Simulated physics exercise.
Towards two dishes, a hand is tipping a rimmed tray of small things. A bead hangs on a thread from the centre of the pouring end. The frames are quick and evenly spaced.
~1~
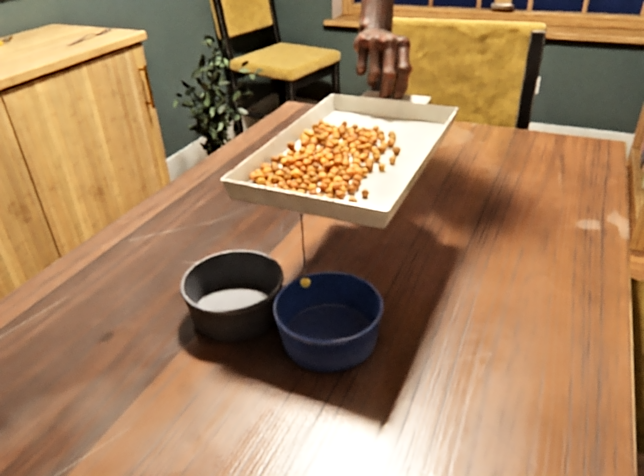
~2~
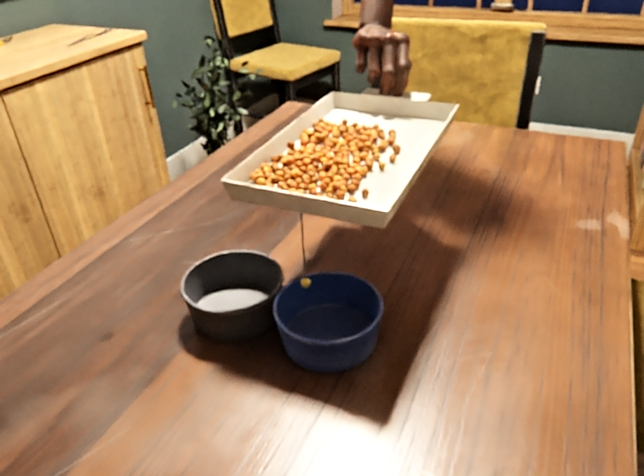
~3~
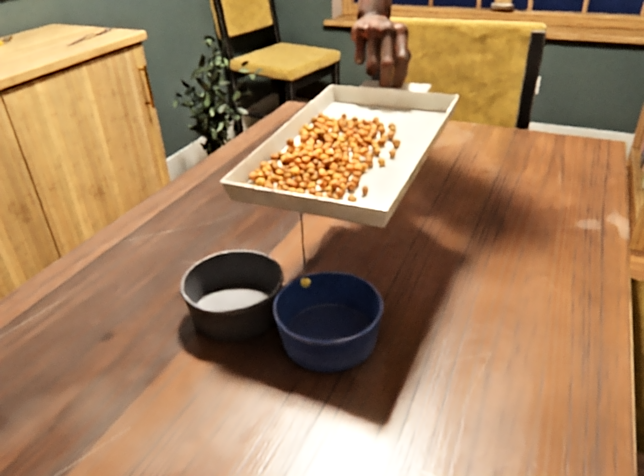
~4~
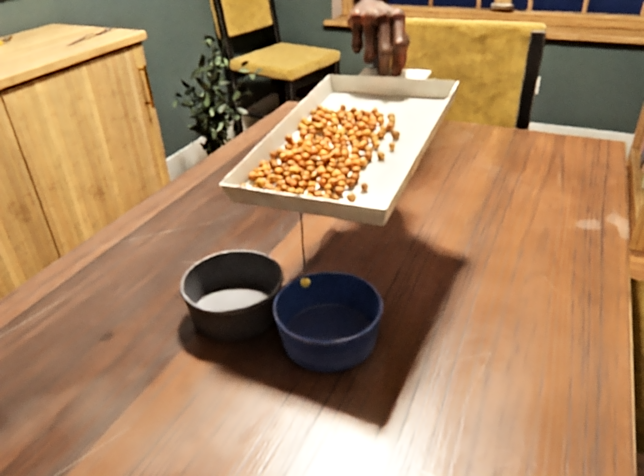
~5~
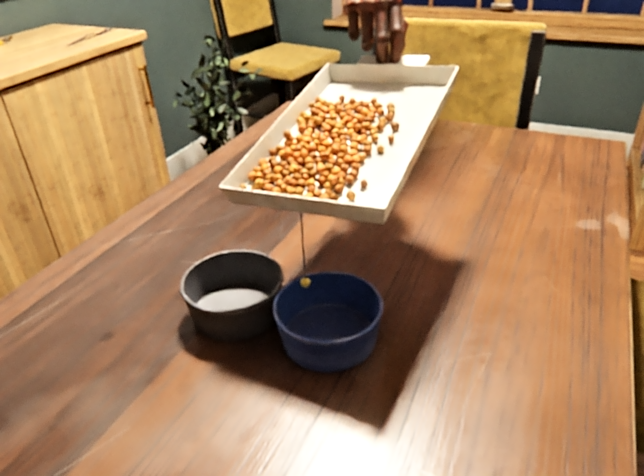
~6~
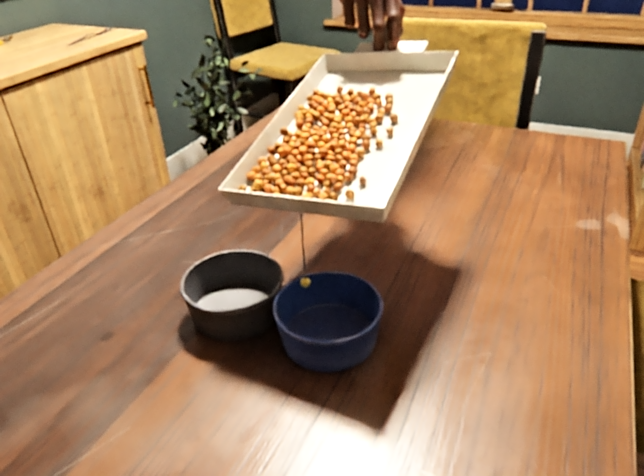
We see a rimmed tray of roasted chickpeas above a dark dish and a blue dish on a wooden table, as a hand raises its far end, gradually tilting it toward the dishes while the chickpeas stay on the tray.
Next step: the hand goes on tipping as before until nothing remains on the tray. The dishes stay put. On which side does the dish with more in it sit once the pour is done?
More lands left.
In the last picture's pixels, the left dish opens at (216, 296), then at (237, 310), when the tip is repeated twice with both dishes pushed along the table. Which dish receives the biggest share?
First try: The leftmost dish. Second try: The leftmost dish.
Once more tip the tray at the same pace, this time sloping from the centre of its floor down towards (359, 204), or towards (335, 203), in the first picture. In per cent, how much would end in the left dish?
I'd expect around 0 in a hundred first and around 0 in a hundred second.
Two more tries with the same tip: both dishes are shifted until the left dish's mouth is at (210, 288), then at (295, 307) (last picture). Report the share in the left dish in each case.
You'd get 60 in a hundred the first time and 40 in a hundred the second.
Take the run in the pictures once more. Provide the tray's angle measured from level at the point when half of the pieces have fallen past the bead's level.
It's turned some 110 degrees by then.
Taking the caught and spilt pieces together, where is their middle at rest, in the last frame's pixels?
(237, 325).
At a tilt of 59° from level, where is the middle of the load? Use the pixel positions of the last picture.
Somewhere about pixel (279, 138).
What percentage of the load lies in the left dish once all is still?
I'd estimate near 60 per cent.
Just after the last frame, tray tipped steeply; almost all on the tray; just a few in the air.
A moment on, tray tipped right over; almost all on the tray; just a few in the left dish; just a few in the air.
Further on, tray tipped past a quarter turn; about a tenth in the right dish; roughly two thirds in the left dish; roughly a third outside both.
When it is over, tray tipped past a quarter turn; about a tenth in the right dish; roughly two thirds in the left dish; roughly a third outside both.
